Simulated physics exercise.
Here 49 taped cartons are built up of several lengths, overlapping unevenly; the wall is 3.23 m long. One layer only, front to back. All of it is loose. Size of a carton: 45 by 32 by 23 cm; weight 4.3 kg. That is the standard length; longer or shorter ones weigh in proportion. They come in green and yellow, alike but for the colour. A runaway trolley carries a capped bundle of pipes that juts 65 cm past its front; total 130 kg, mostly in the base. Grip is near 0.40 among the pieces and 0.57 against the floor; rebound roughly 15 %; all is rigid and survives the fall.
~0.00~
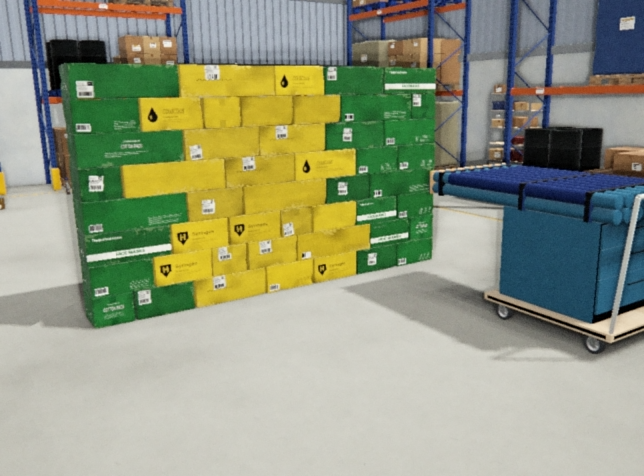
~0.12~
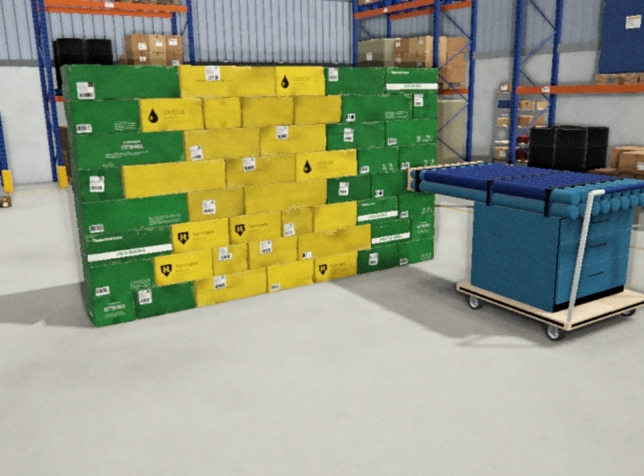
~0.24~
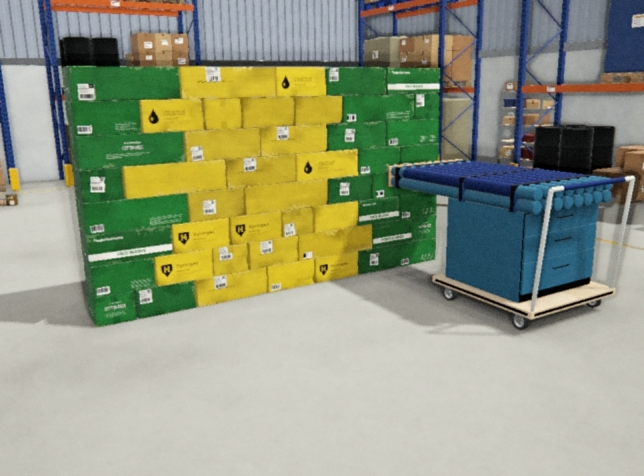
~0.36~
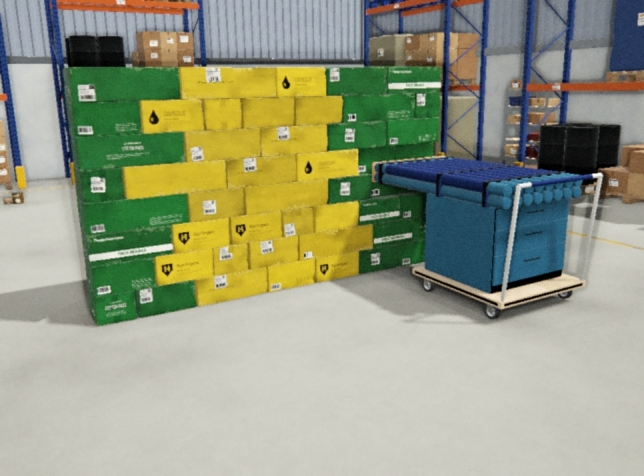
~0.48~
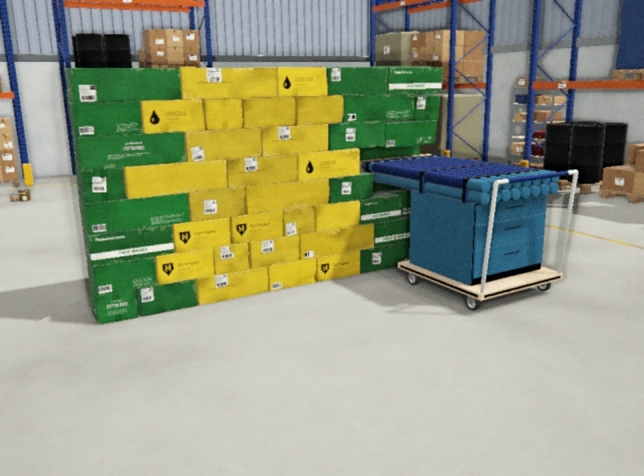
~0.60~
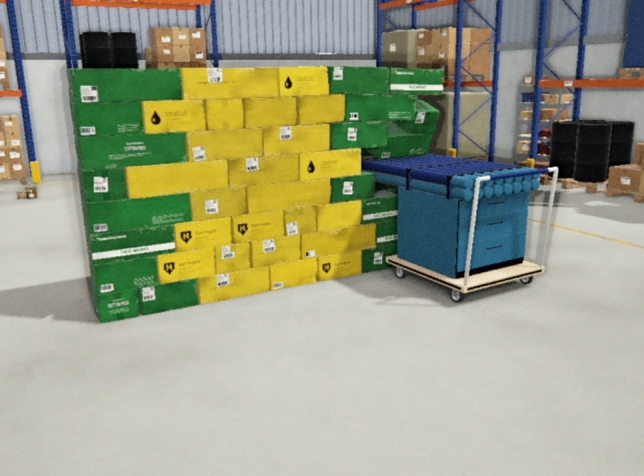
A wide wall of stacked green and yellow boxes stands on the pale floor of a warehouse, seen from the front at a slight angle. Yellow fills its middle between green ends, with racking behind and a wooden trolley of blue goods at right. The trolley rolls left with nobody visible pushing it, its overhanging blue top presses into the right end, and green boxes there shift as the camera drifts slightly around.
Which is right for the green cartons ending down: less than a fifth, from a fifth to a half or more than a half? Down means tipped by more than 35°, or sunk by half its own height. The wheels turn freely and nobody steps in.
Between a fifth and a half of them.
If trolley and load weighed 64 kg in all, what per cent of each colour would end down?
Then green 40, yellow 0 per cent.
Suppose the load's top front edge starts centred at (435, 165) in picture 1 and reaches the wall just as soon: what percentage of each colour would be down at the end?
Then green 0, yellow 0 per cent.
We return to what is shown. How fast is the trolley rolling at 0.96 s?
Roughly 0.8 m/s.
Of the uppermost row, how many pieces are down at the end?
2 from that row.
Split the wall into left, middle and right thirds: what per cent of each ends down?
In per cent: Left 0, middle 0, right 60.
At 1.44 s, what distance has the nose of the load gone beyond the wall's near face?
About 100 cm past it.
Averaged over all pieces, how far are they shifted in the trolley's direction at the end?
Some 25 cm on average.
After 0.76 s, load 77 cm past the wall's line, still rolling; 5 of the 25 green cartons down (5 of 49 in all colours); top green carton leaning 10°; top yellow carton leaning 4°.
After 0.96 s, load 94 cm past the wall's line, still rolling; 7 of the 25 green cartons down (7 of 49 in all colours); top green carton leaning 26°; top yellow carton leaning 10°.
After 1.44 s, load 1.01 m past the wall's line, still rolling; 8 of the 25 green cartons down (8 of 49 in all colours); top green carton leaning 25°, 18 cm lower; top yellow carton leaning 7°.
After 2.34 s, load 1.00 m past the wall's line, still rolling; 8 of the 25 green cartons down (8 of 49 in all colours); top green carton leaning 61°, 48 cm lower; top yellow carton shifted 6 cm.
At rest (3.7 s), load 1.01 m past the wall's line, stopped; 9 of the 25 green cartons down (9 of 49 in all colours); top green carton on its side; top yellow carton shifted 7 cm. That is 36 per cent. As the last picture would show them, middles, top green carton near (448, 134), top yellow carton near (304, 82).
